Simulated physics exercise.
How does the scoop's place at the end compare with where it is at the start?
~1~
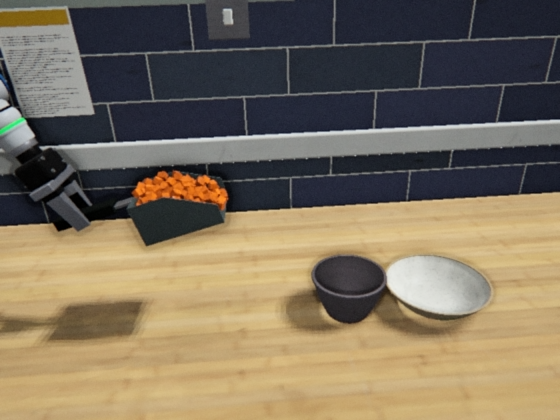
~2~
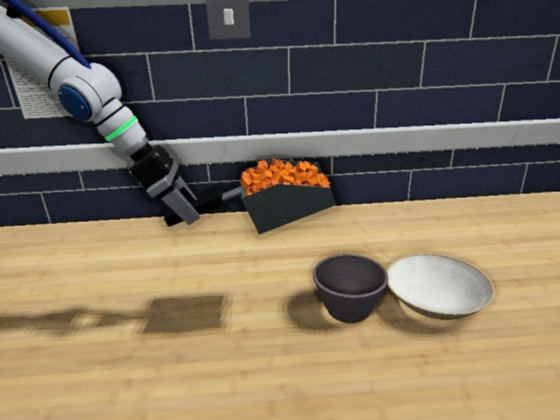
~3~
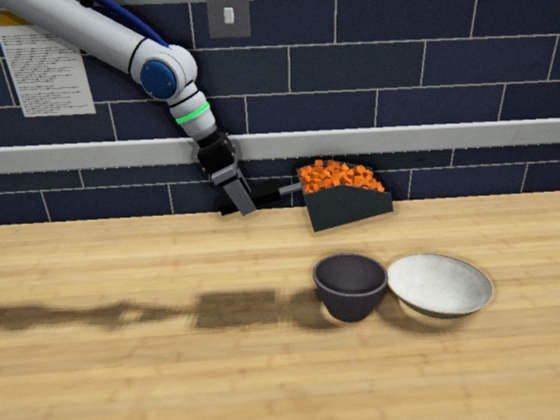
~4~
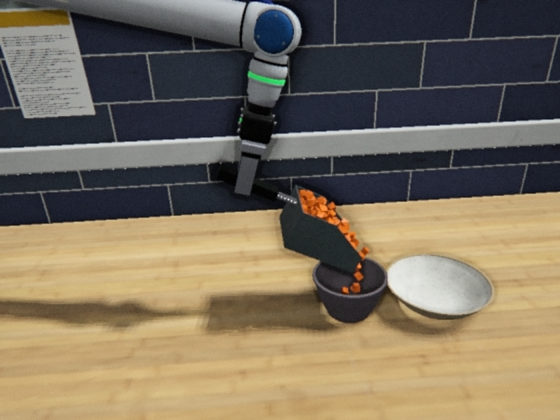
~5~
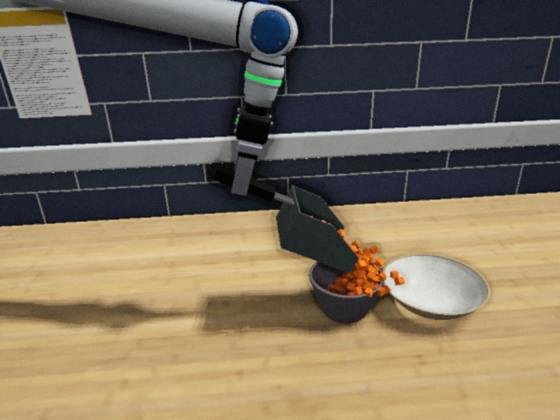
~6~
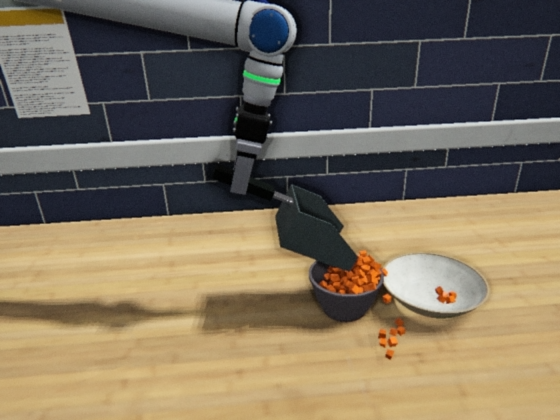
At the start the scoop is on the left side, near the tiled wall and well away from the bowls. By the end it is much farther right and a little lower in view, just above the black bowl.
